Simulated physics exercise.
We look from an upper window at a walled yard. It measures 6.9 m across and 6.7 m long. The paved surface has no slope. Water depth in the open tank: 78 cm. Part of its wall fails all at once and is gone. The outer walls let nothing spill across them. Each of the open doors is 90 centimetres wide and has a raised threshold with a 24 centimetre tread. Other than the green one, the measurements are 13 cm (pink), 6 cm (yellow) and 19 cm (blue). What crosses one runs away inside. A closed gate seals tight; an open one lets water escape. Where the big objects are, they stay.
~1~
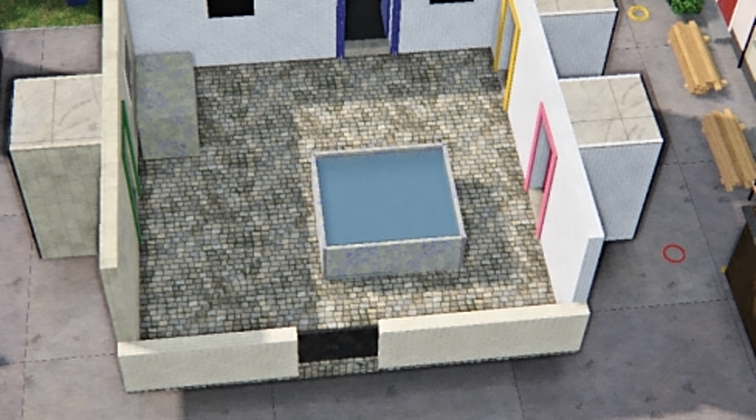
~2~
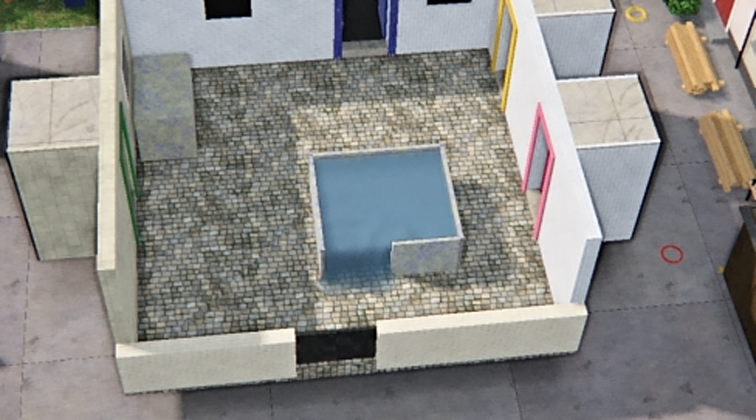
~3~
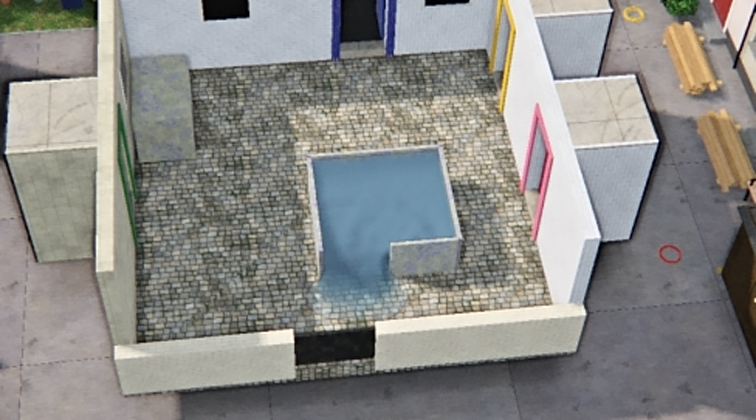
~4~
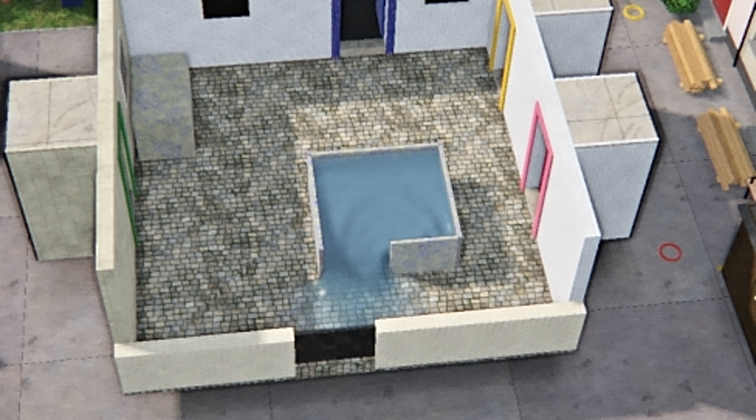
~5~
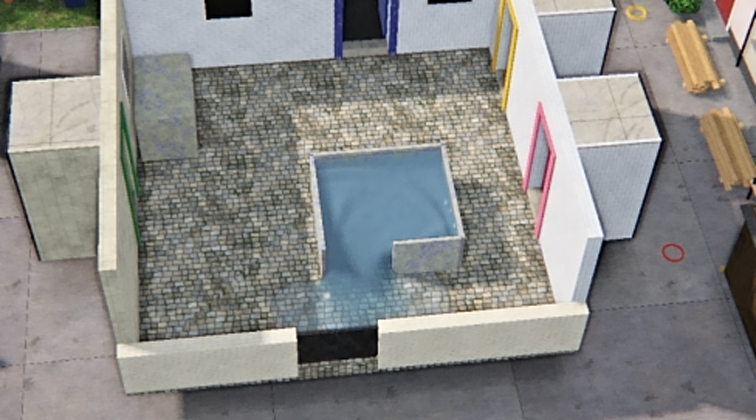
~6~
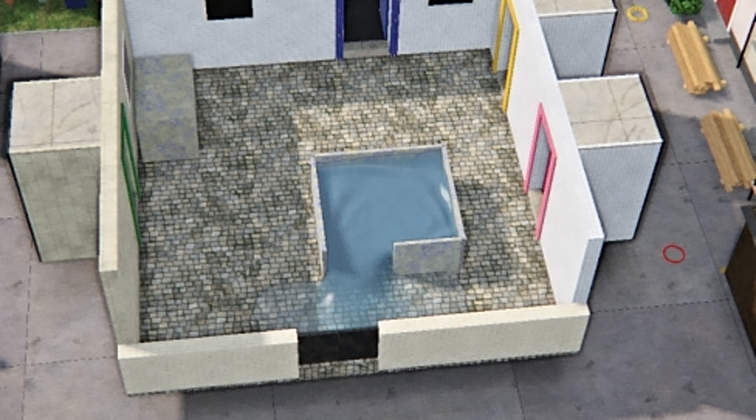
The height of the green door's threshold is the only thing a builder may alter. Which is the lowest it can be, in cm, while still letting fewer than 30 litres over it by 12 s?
No lower than about 6.5 cm.
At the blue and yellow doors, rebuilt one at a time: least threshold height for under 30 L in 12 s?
About 8.5 cm at blue and about 11.5 cm at yellow.
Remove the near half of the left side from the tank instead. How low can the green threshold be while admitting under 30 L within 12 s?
Then 21 cm.
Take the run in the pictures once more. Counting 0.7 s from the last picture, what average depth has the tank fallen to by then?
About 54 centimetres.
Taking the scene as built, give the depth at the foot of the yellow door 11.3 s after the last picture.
Roughly 10.5 cm deep.
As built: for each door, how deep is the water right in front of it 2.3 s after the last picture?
Door by door in centimetres - pink 14, yellow 0, green 9, blue 0.
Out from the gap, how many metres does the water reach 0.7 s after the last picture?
Near 3.8 m, more or less.
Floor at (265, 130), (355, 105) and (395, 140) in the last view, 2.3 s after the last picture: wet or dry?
So the three spots come out spared, spared, spared, in that order.
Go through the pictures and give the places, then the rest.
The open tank at (386, 197) is whole and still, 78 cm deep; the green door at (132, 180) is dry, in the first frame.
Water pours out at (358, 265) and has run 0.3 m, to (380, 290); about 10 cm deep outside, 78 cm at the back, in the second frame.
The gap is at (356, 268), the front 0.8 m out at (365, 316); the back of the open tank holds 78 cm, in the third frame.
The front is at a hidden place, 1.4 m from the gap at (356, 266); 2.3 m2 of floor is wet, 78 cm left at the back, in the fourth frame.
The front is at a hidden place, 1.6 m from the gap at (359, 267); 3.5 m2 of floor is wet, 75 cm left at the back, in the fifth frame.
The front is at a hidden place, 1.8 m from the gap at (360, 268); 4.0 m2 of floor is wet, 66 cm left at the back; the green door at (131, 183), 4.0 m from the gap, is still 3.1 m from the nearest water, in the sixth frame.
Then, 0.7 s after the last picture water covers 15 % of the floor, deepest (55 cm) near (355, 352); it has not reached the green door.
Then, 2.3 s after the last picture water covers 40 % of the floor, deepest (37 cm) near (153, 371); 9 cm at the green door, 0 litres in over its 23 cm threshold.
Then, 11.3 s after the last picture water covers 100 % of the floor, deepest (17 cm) near (185, 70); 7 cm at the green door, 0 litres in over its 23 cm threshold.
At the green door as built, the water peaked near 11 cm, 2.9 s after the last picture.
Run again over the same 12 s with other heights there, 41 litres in over 5.5 cm, 16 litres over 7.5 cm. The limit of 30 litres is kept from about 6.5 cm up.
